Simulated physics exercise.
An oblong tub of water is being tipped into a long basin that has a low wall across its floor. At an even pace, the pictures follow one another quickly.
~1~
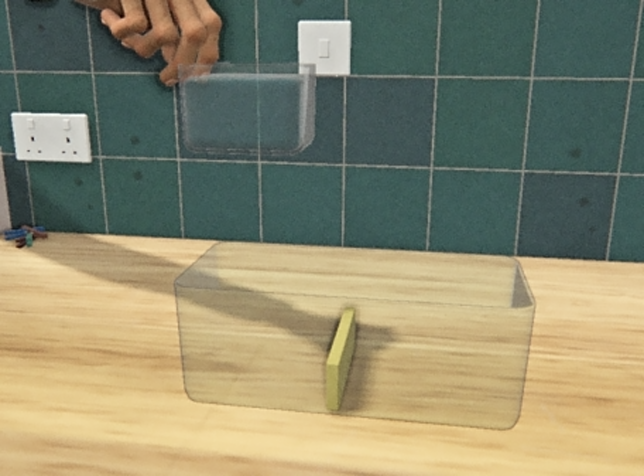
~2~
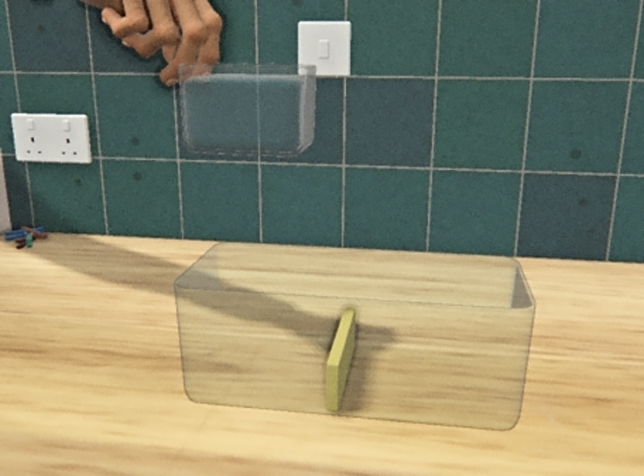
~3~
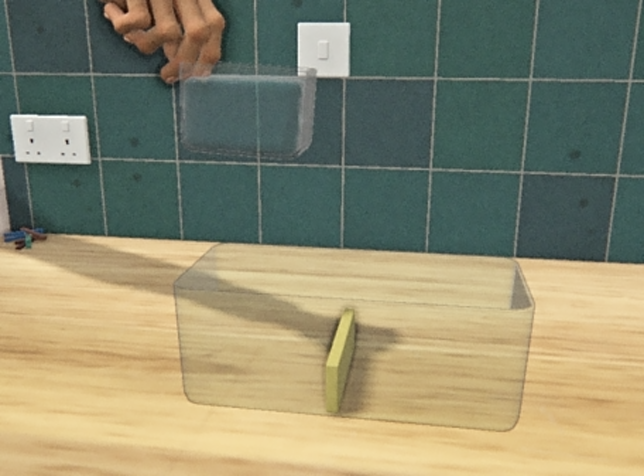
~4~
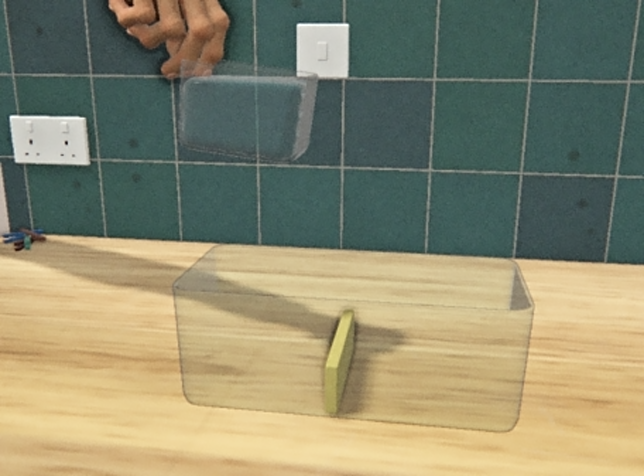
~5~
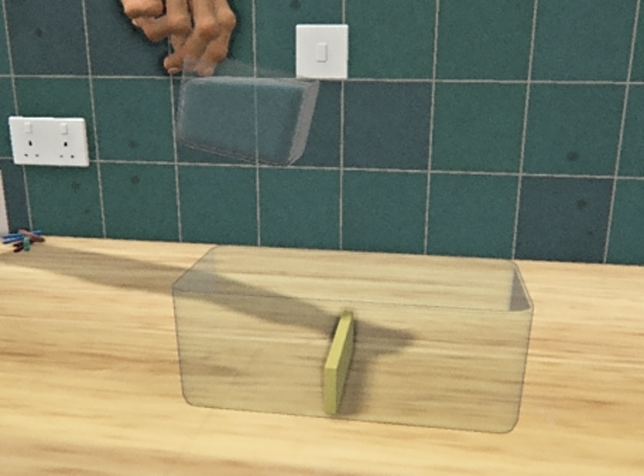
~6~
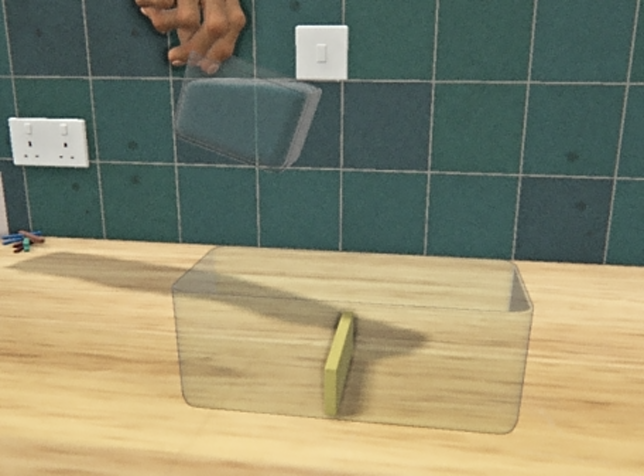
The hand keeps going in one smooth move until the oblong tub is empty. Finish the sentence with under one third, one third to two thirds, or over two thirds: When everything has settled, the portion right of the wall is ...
When everything has settled, the portion right of the wall is over two thirds.
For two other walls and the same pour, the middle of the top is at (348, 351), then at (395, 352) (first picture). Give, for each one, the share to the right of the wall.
In order, near 75 and 40 in a hundred.
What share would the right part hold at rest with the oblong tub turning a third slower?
Near 80 parts in a hundred.
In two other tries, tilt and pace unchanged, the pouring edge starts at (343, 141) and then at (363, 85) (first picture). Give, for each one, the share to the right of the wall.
In order, roughly 90 percent and 95 percent.
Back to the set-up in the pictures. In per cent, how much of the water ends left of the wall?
Some 20 per cent.
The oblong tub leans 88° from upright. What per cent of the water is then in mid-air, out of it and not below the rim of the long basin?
Close to 45 per cent.
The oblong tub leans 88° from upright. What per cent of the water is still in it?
About 40 %.
A moment on, the oblong tub is tipped on its side and 39 per cent is still to pour, 1 is left of the wall and 17 right of it.
Next, the oblong tub is tipped right over and 3 per cent is still to pour, 9 is left of the wall and 79 right of it.
Then the oblong tub is tipped right over and 0 per cent is still to pour, 19 is left of the wall and 79 right of it.
Later the oblong tub is tipped right over and 0 per cent is still to pour, 19 is left of the wall and 79 right of it.
Finally, 19 per cent lies left of the wall, 79 right of it and 2 outside.
